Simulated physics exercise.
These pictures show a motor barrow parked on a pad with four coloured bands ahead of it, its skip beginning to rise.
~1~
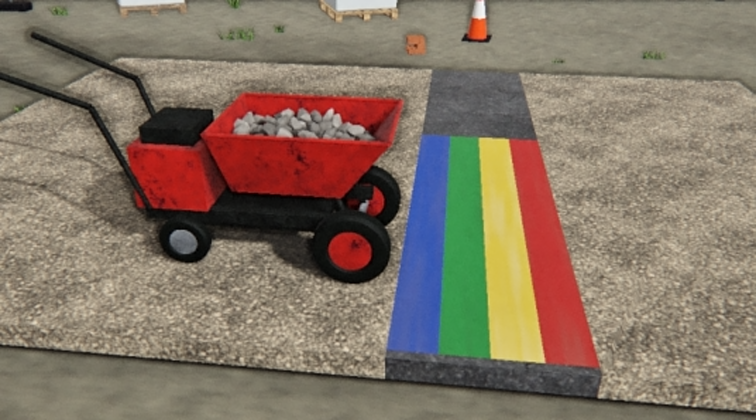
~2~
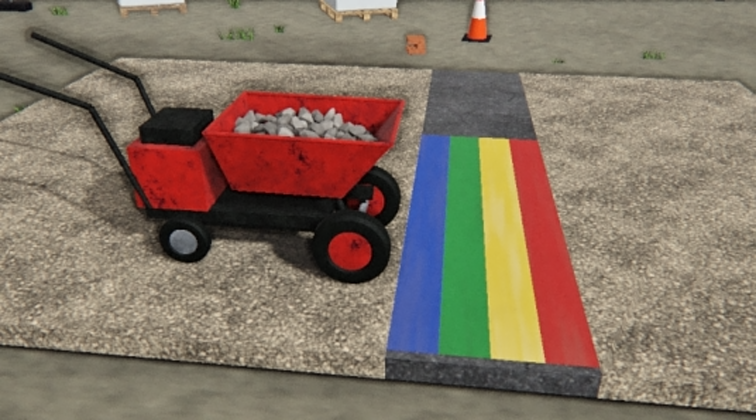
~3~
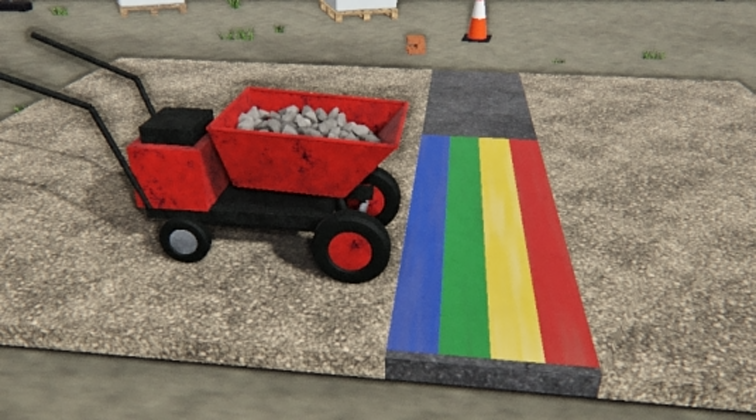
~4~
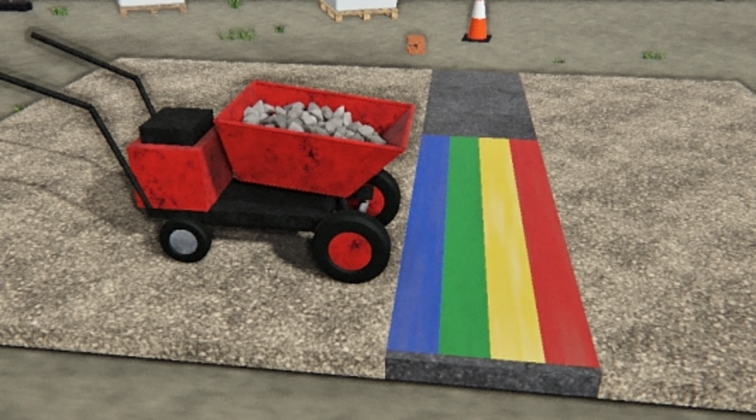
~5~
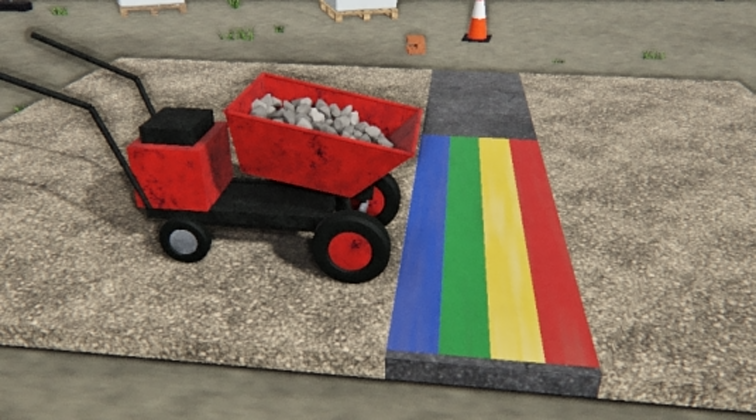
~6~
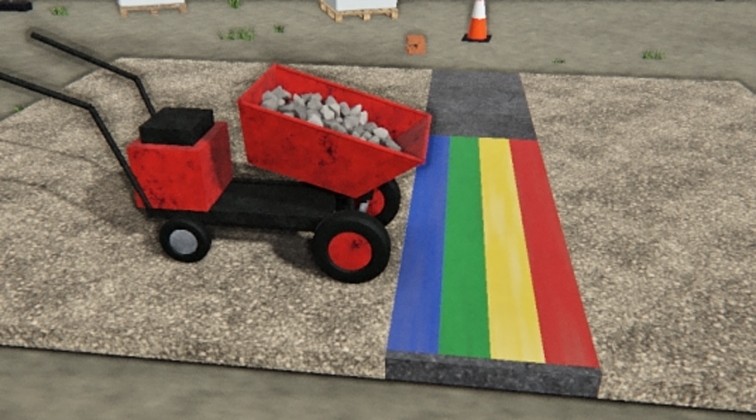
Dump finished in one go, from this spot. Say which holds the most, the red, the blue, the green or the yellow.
I would say the yellow one.
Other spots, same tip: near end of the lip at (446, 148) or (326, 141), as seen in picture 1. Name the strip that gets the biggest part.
To begin with the strip in red, and after that the strip in green.
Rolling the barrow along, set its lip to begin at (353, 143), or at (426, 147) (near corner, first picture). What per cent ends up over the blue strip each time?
0 % and 0 %, in that order.
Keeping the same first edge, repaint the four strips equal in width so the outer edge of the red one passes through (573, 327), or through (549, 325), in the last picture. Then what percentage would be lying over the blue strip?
About 0 per cent first, then about 0 per cent.
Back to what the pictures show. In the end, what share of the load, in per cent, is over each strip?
Here's the split: Blue strip gets 0 %, green strip 15 %, yellow strip 35 %, red strip 20 %.
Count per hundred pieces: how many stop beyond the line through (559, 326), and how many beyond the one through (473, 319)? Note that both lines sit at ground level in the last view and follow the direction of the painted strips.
The first comes to 20 per cent, the second to 70 per cent.
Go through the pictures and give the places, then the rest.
The first picture shows lip of the skip (389, 145), level; top of the load (301, 134), broken stones; blue strip (417, 310); green strip (465, 314); yellow strip (513, 318); red strip (563, 322).
The second picture shows lip of the skip (391, 145), level; top of the load (284, 132).
The third picture shows lip of the skip (396, 147), tipped barely; top of the load (290, 122).
The fourth picture shows lip of the skip (403, 150), tipped a little; top of the load (293, 126).
The fifth picture shows lip of the skip (412, 155), tipped a little; top of the load (292, 121).
The sixth picture shows lip of the skip (422, 162), tipped clearly; top of the load (284, 117); blue strip (417, 310); green strip (465, 314); yellow strip (513, 318); red strip (563, 322).
Just after the last frame, skip tipped steeply; every one in the skip.
A moment on, skip tipped right over; the larger part in the skip; just a few over the green strip; roughly a quarter over the yellow strip; just a few over the red strip; just a few falling.
Further on, skip tipped right over; roughly a quarter in the skip; about a tenth over the green strip; roughly a third over the yellow strip; roughly a quarter over the red strip; about a tenth off the paint.
When it is over, skip tipped right over; roughly a quarter in the skip; not one over the blue strip; about a tenth over the green strip; roughly a third over the yellow strip; roughly a quarter over the red strip; about a tenth off the paint.
